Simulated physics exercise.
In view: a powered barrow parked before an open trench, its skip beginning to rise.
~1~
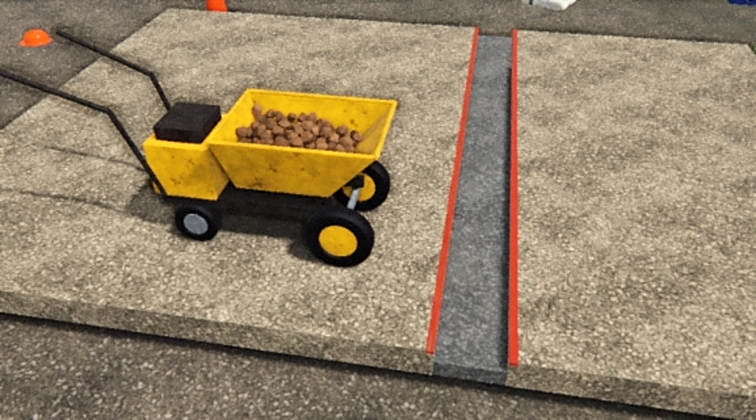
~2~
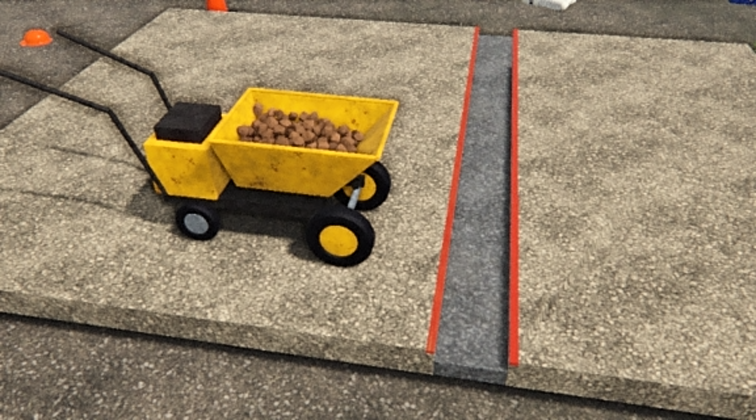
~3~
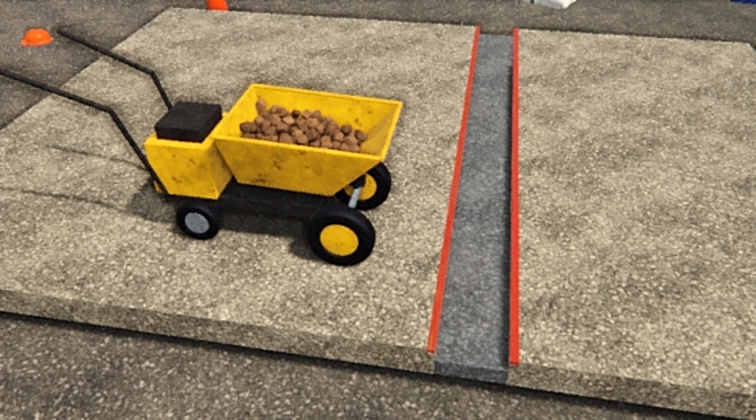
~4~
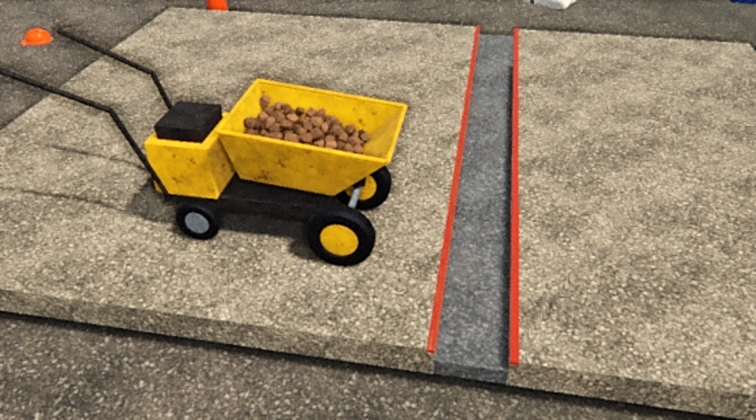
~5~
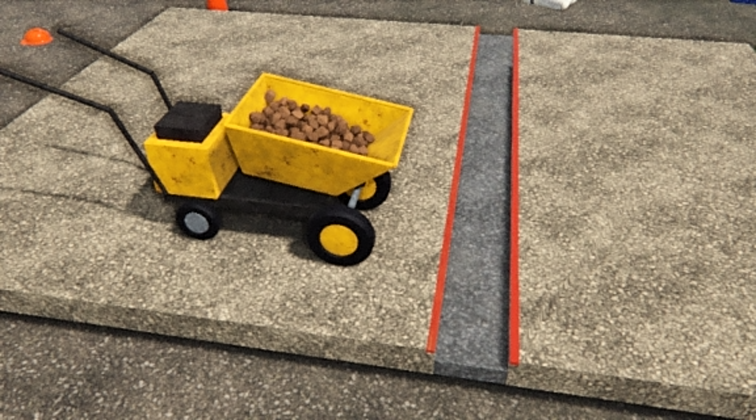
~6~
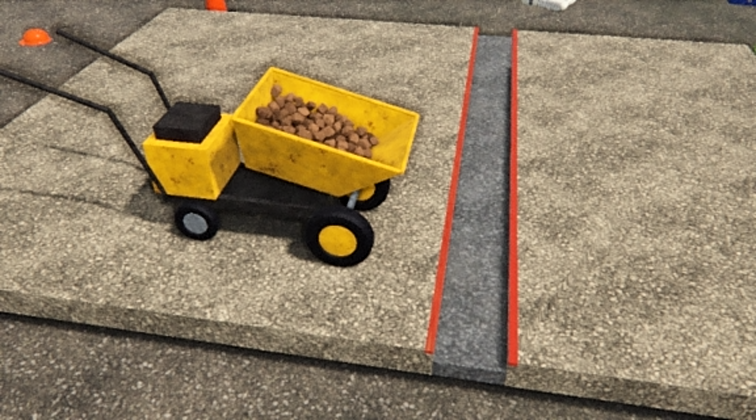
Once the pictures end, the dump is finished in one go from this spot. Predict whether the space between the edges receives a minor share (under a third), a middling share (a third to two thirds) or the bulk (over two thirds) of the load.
As it goes, the trench's share passes two-thirds.
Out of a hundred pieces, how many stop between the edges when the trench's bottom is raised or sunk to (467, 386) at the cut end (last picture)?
That would give roughly 100 percent.
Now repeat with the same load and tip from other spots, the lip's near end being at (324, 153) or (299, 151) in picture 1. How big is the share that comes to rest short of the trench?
First try: Some 40 %; second try: 50 %.
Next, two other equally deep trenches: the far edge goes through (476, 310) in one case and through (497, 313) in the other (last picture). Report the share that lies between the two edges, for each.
I'd put it near 40 in a hundred, then near 60 in a hundred.
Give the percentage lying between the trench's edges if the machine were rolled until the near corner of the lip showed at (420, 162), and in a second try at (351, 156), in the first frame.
Near 40 % and 60 %.
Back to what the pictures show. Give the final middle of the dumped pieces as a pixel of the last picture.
Somewhere close to (478, 248) in the last picture.
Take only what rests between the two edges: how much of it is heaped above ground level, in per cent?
About 45 per cent.
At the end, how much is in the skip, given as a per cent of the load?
It works out near 15 percent.
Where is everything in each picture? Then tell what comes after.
In the first picture, lip of the skip near (376, 158), level; top of the load near (293, 137), clay clods; first edge of the trench near (436, 305); far edge near (514, 315), the trench over half as wide as the skip, and shallow for its width.
In the second picture, lip of the skip near (377, 158), level; top of the load near (294, 136).
In the third picture, lip of the skip near (382, 159), tipped barely; top of the load near (298, 134).
In the fourth picture, lip of the skip near (387, 162), tipped a little; top of the load near (286, 125).
In the fifth picture, lip of the skip near (394, 166), tipped a little; top of the load near (292, 121).
In the sixth picture, lip of the skip near (402, 172), tipped a little; top of the load near (287, 120); first edge of the trench near (436, 305); far edge near (514, 315).
Shortly afterwards, skip tipped steeply; the whole lot in the skip.
Next, skip tipped right over; the bulk in the skip; near a quarter in or heaped over the trench; only a few falling.
Some moments later, skip tipped right over; near a quarter in the skip; only a few short of the trench; the bulk in or heaped over the trench; a little beyond it.
In the end, skip tipped right over; near a quarter in the skip; only a few short of the trench; the bulk in or heaped over the trench; a little beyond it.
